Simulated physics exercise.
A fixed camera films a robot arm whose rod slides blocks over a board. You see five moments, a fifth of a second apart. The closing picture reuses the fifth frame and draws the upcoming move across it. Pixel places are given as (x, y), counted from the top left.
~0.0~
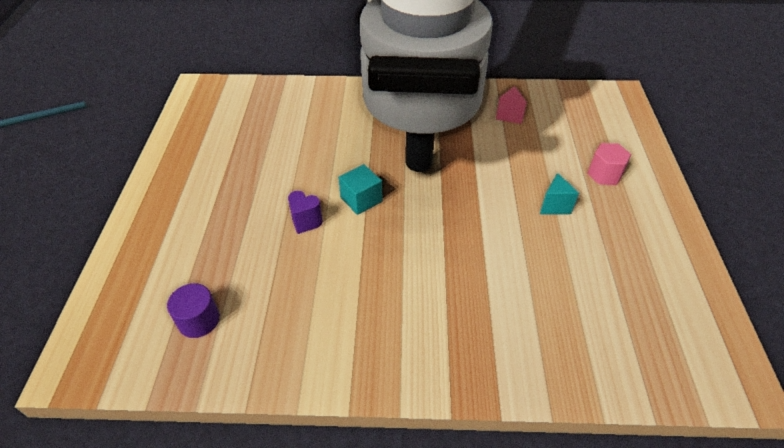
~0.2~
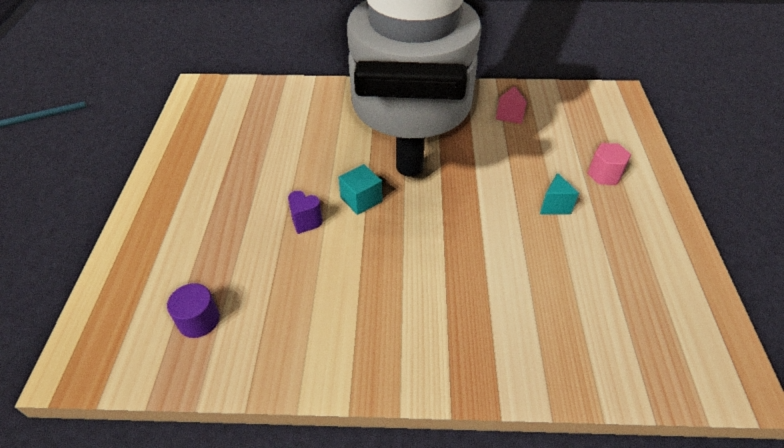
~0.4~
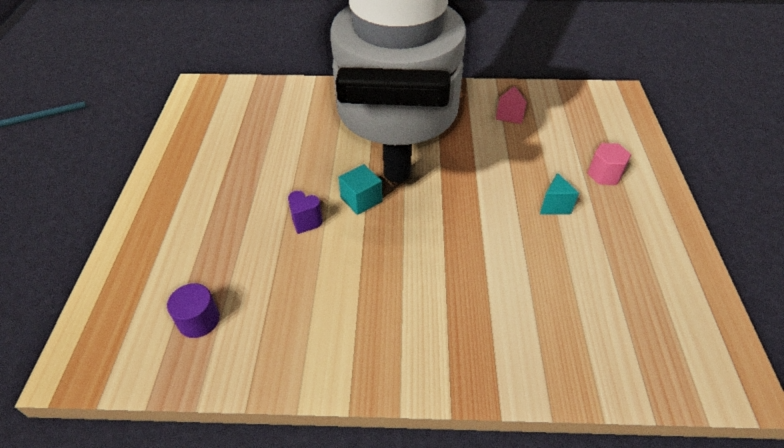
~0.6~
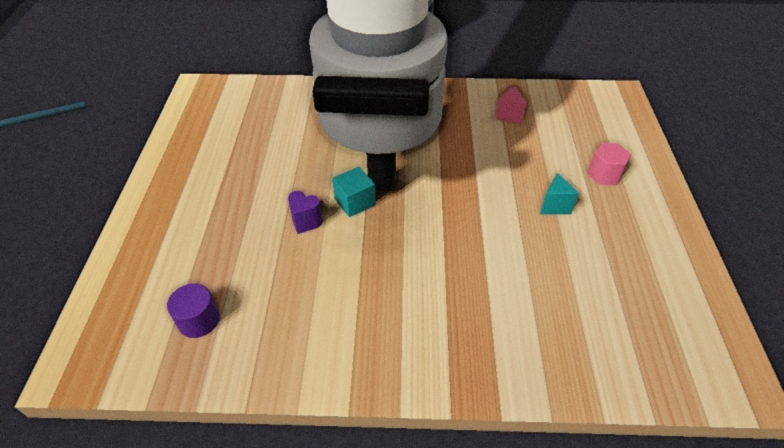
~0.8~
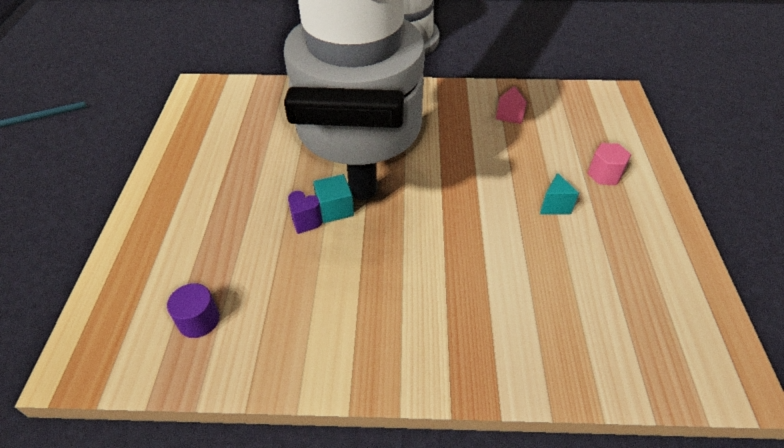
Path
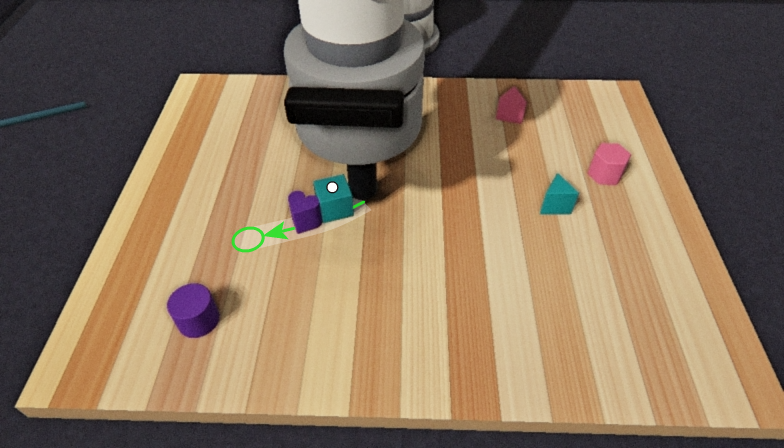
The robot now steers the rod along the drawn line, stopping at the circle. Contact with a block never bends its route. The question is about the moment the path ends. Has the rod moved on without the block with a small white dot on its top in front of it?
I believe not.
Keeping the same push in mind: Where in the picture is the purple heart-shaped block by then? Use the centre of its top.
It comes to (177, 227).
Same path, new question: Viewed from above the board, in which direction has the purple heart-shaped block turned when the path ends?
Turns clockwise.
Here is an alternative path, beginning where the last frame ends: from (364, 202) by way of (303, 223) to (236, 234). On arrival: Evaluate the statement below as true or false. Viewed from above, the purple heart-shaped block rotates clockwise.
This is true.
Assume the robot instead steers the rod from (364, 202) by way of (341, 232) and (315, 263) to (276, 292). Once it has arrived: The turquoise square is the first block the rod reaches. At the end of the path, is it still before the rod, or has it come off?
The rod will have lost it.
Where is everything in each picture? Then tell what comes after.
The first frame shows lower end of the rod (419, 164), tops of blocks, purple heart-shaped block (302, 201), turquoise square (360, 178).
The second frame shows rod (410, 169), blocks as before.
The third frame shows rod (397, 174), blocks as before.
The fourth frame shows rod (382, 182), turquoise square (353, 180).
The fifth frame shows rod (363, 191), purple heart-shaped block (302, 201), turquoise square (332, 187).
The drawn path runs from (364, 202) via (310, 224), ending at (248, 239); the dot is on the turquoise square.
On the path given first. One third of the way, rod (326, 209); purple heart-shaped block (264, 211), turned 45° clockwise; turquoise square (293, 206).
Two thirds of the way, rod (287, 219); purple heart-shaped block (221, 219), turned 50° clockwise; turquoise square (252, 215).
At the end, rod (245, 229); purple heart-shaped block (177, 227), turned 55° clockwise; turquoise square (208, 225).
